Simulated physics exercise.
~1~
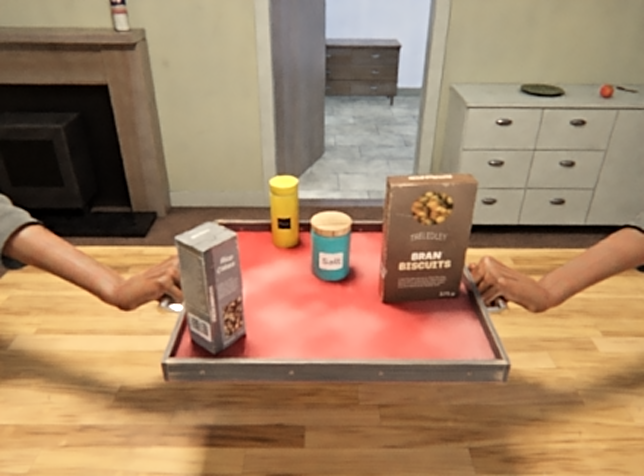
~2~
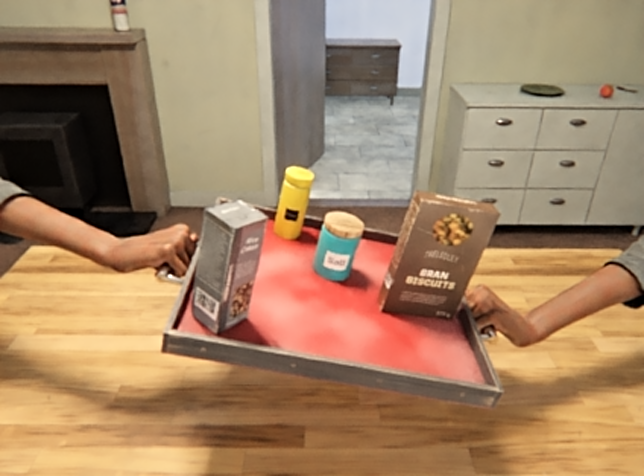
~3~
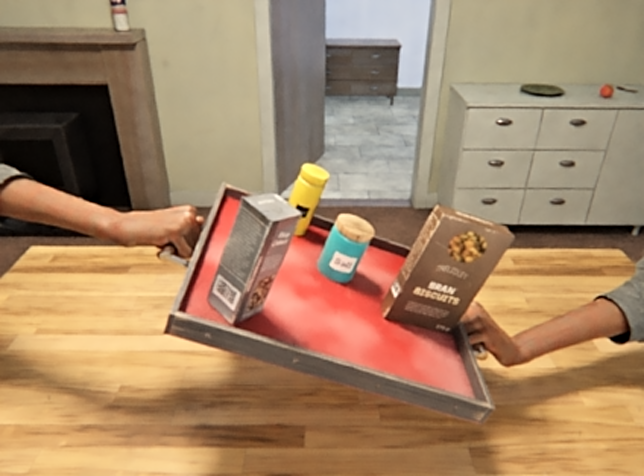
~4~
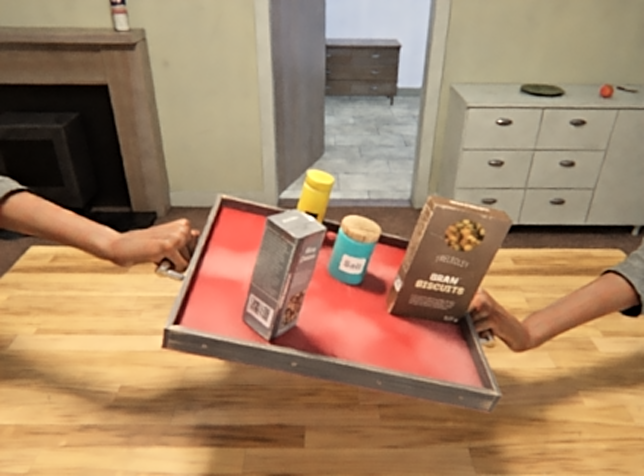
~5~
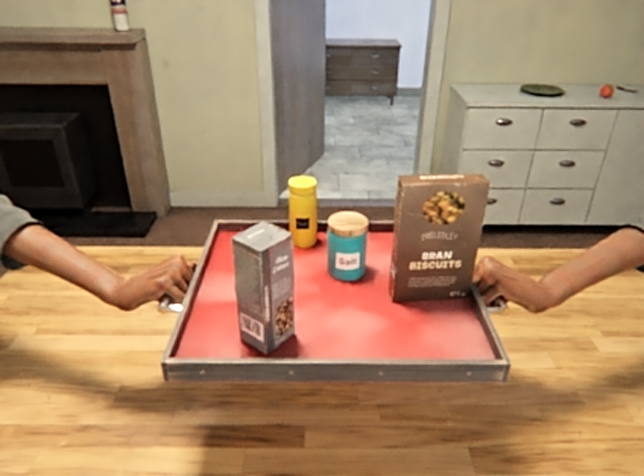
In a room with a fireplace, two hands tipped a tray right side down above a wooden table and levelled it again; the grey carton slid noticeably right and stayed upright, while the yellow shaker, turquoise jar and brown packet ended about where they began.
